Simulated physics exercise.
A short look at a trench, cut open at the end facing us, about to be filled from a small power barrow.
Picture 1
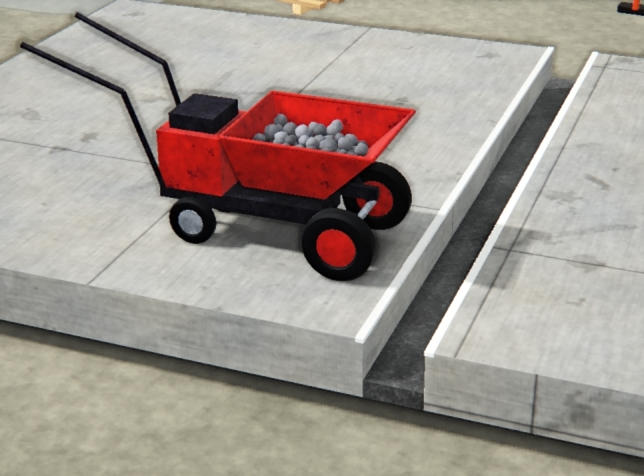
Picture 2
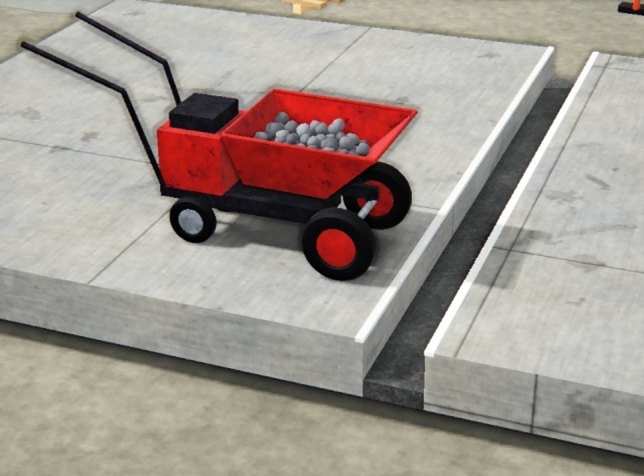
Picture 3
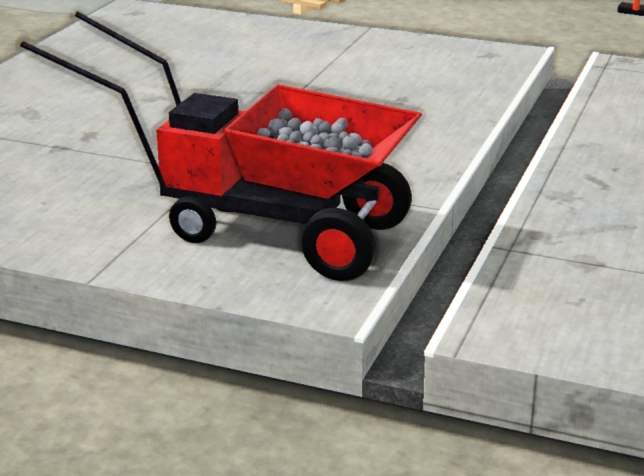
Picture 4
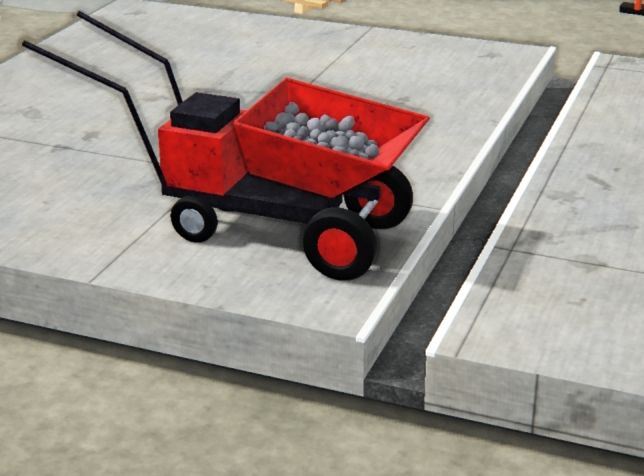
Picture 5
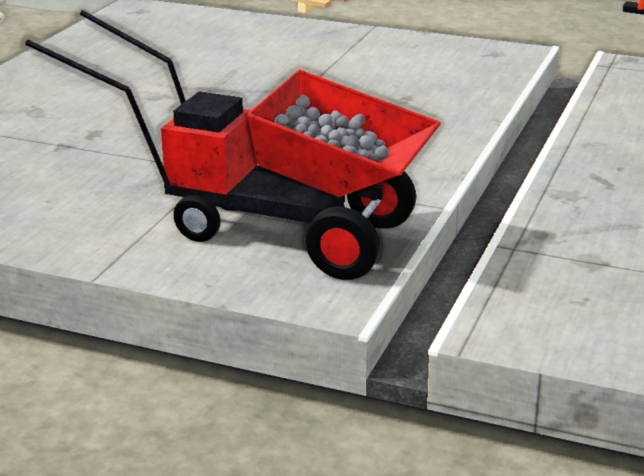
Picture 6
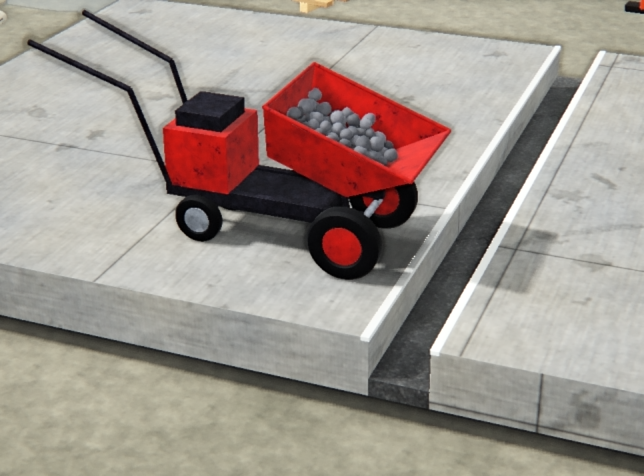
Red skip of a small power barrow, loaded with round grey cobbles, sitting level, then tilting forward to the right beside a trench.
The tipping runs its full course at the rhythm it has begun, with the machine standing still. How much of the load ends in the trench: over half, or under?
The trench ends with only the smaller part of it.
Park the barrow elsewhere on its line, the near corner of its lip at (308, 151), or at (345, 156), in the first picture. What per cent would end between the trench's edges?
Roughly 80 per cent, and 90 per cent.
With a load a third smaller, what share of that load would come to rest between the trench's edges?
Near 40 %.
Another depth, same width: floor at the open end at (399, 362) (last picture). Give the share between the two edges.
Roughly 30 in a hundred.
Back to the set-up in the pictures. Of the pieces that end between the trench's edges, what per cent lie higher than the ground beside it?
Near 0 %.
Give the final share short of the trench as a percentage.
About 0 per cent.
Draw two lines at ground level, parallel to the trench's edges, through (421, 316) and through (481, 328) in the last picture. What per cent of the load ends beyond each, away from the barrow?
Roughly 90 per cent, and 50 per cent.
Soon after the last picture, skip tipped steeply; all in the skip.
A little later, skip tipped right over; about half in the skip; a small part in or heaped over the trench; about half beyond it; a stray few falling.
Later still, skip tipped right over; a stray few in the skip; about a third in or heaped over the trench; about two thirds beyond it.
At rest, skip tipped right over; a stray few in the skip; about a third in or heaped over the trench; about two thirds beyond it.
